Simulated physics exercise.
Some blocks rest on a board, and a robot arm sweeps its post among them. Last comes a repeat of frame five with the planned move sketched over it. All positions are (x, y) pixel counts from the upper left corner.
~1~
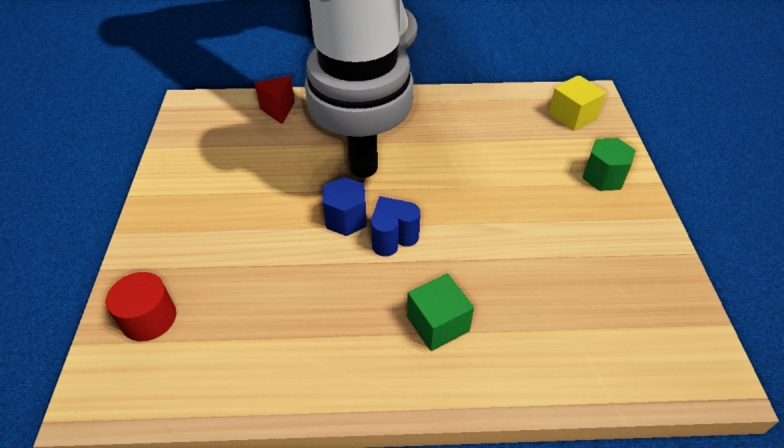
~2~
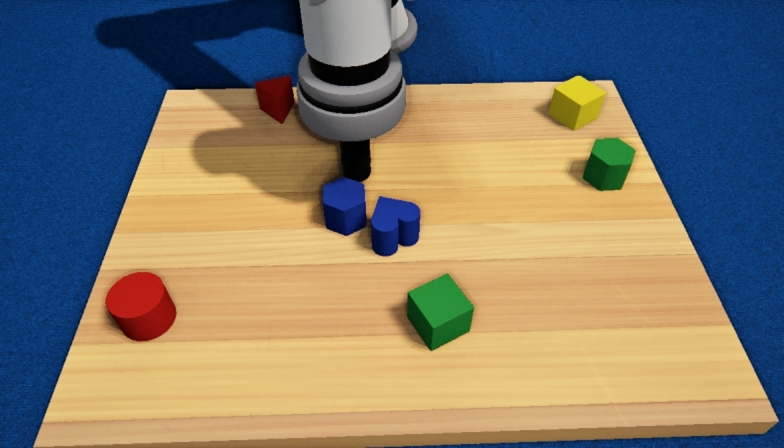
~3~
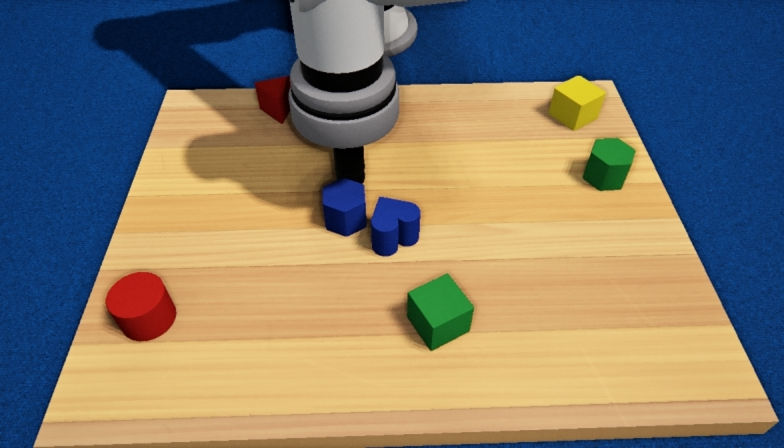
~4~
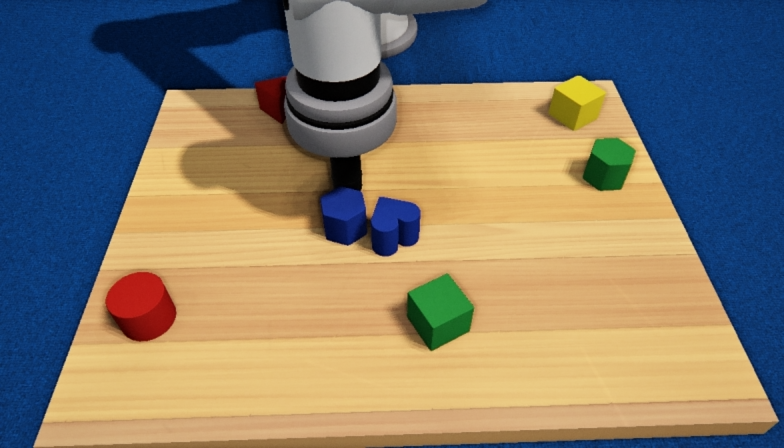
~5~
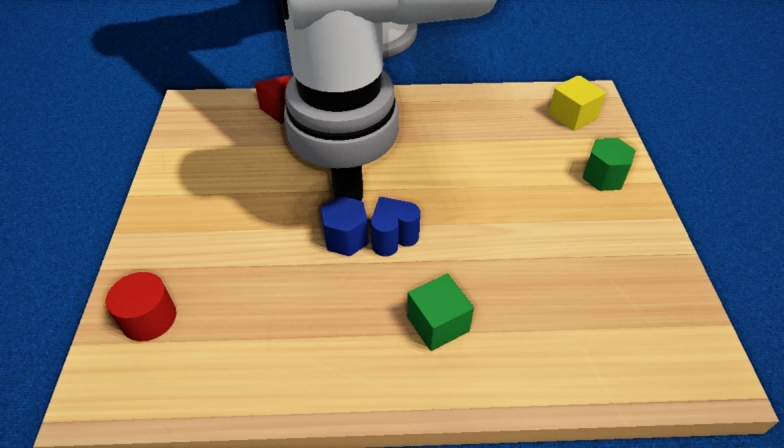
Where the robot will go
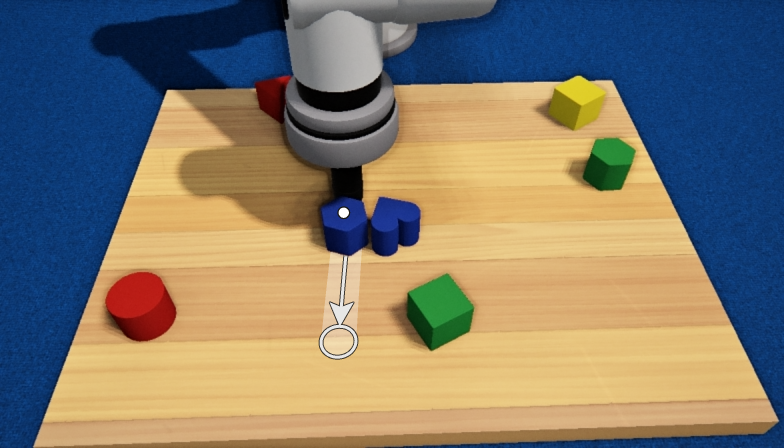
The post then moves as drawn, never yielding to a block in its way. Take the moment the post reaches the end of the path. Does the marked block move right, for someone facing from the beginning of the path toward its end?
No.
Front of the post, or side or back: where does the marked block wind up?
The marked block stays in front.
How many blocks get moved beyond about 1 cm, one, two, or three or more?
That's one.
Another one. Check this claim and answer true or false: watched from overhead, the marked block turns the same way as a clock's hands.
The statement is incorrect.
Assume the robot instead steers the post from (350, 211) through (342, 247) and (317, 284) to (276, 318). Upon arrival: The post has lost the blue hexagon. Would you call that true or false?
That statement is accurate.
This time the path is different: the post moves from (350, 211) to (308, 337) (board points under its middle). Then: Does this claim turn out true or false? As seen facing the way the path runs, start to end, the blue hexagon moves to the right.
False - the claim does not hold.
The drawn path runs straight from (350, 211) to (339, 341); the dot is on the blue hexagon.
The first path, step by step. One third of the way, post (345, 236); blue hexagon (346, 255), turned 15° anticlockwise.
Two thirds of the way, post (341, 281); blue hexagon (353, 301), turned 40° anticlockwise.
At the end, post (337, 329); blue hexagon (365, 348), turned 75° anticlockwise; blue heart not moved.
